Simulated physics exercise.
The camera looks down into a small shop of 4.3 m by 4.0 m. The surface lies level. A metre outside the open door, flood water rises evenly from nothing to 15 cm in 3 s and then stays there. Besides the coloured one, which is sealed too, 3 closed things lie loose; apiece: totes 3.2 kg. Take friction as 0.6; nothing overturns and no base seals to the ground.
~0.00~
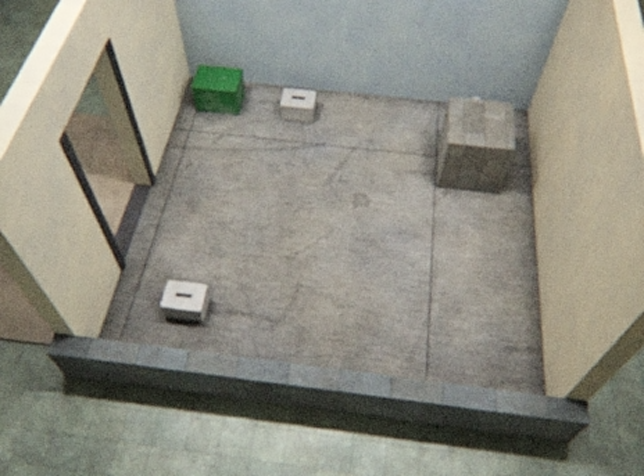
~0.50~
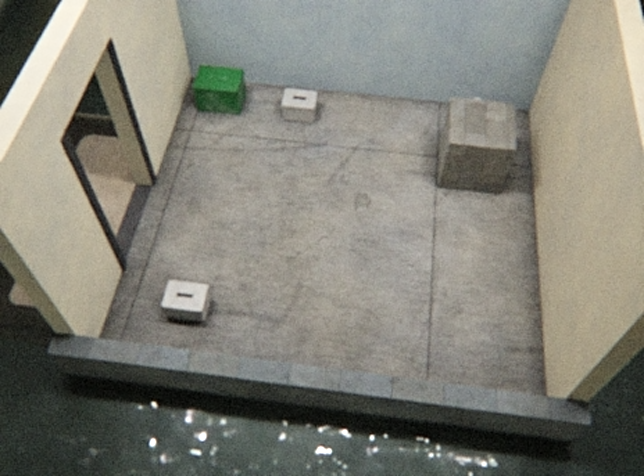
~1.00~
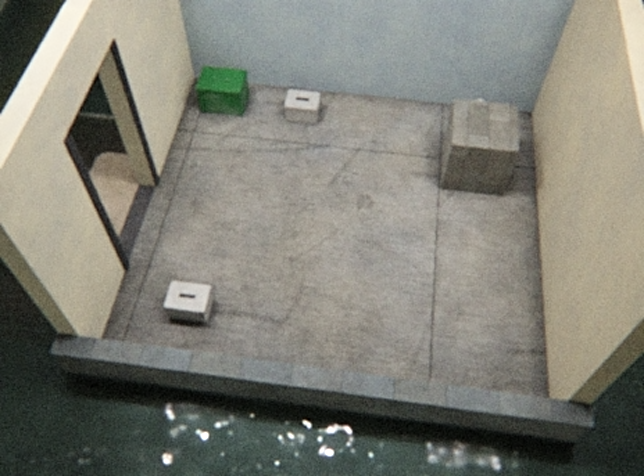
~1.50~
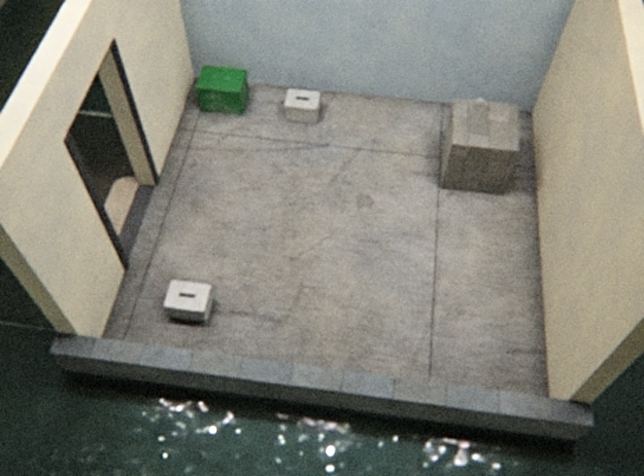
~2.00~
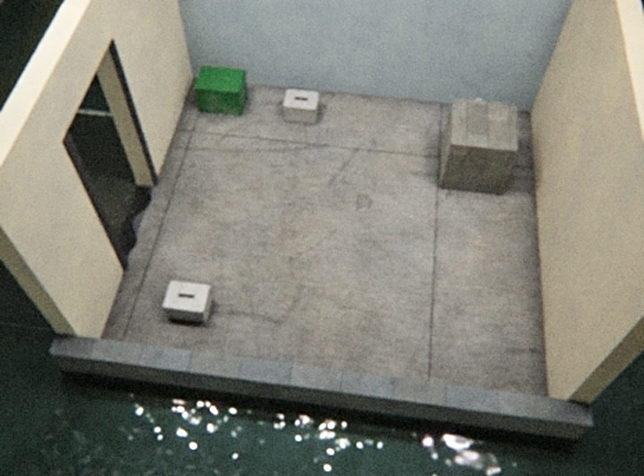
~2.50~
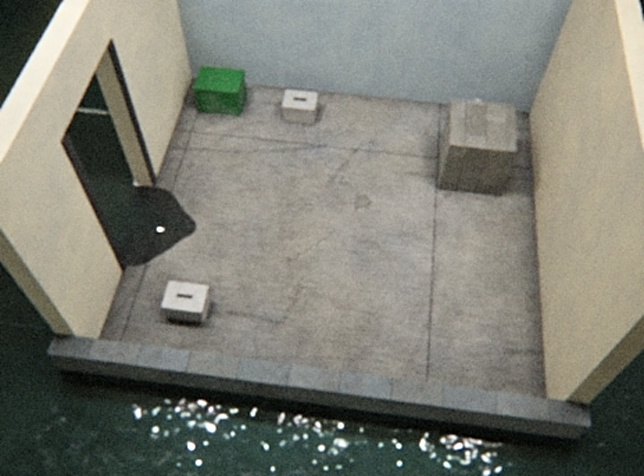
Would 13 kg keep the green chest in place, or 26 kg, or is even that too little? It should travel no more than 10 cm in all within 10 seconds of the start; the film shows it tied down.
Verdict: The lower weight is enough.
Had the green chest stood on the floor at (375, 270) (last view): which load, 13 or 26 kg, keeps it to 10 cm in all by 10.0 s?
The smaller is enough.
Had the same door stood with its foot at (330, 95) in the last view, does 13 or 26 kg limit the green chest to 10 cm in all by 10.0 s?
Then the lower weight is enough.
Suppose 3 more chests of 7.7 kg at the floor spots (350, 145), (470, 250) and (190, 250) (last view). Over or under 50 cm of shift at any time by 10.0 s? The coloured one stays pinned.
In that order: Less, under, more.
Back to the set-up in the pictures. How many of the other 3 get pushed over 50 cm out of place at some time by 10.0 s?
I count 0.
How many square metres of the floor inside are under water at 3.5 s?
Roughly 2.5 m2.
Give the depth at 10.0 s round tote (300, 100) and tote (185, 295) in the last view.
Roughly 3 and 3 cm.
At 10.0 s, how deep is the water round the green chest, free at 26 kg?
Roughly 1 cm.
After 3.5 s the green chest would be 0 cm from its start with 13 kg and 0 cm from its start with 26 kg; 0 cm of water round it then.
After 4.5 s the green chest would be 0 cm from its start with 13 kg and 0 cm from its start with 26 kg; 0 cm of water round it then.
After 7.0 s the green chest would be 0 cm from its start with 13 kg and 0 cm from its start with 26 kg; 0 cm of water round it then.
After 10.0 s the green chest would be 0 cm from its start with 13 kg and 0 cm from its start with 26 kg; 1 cm of water round it then.
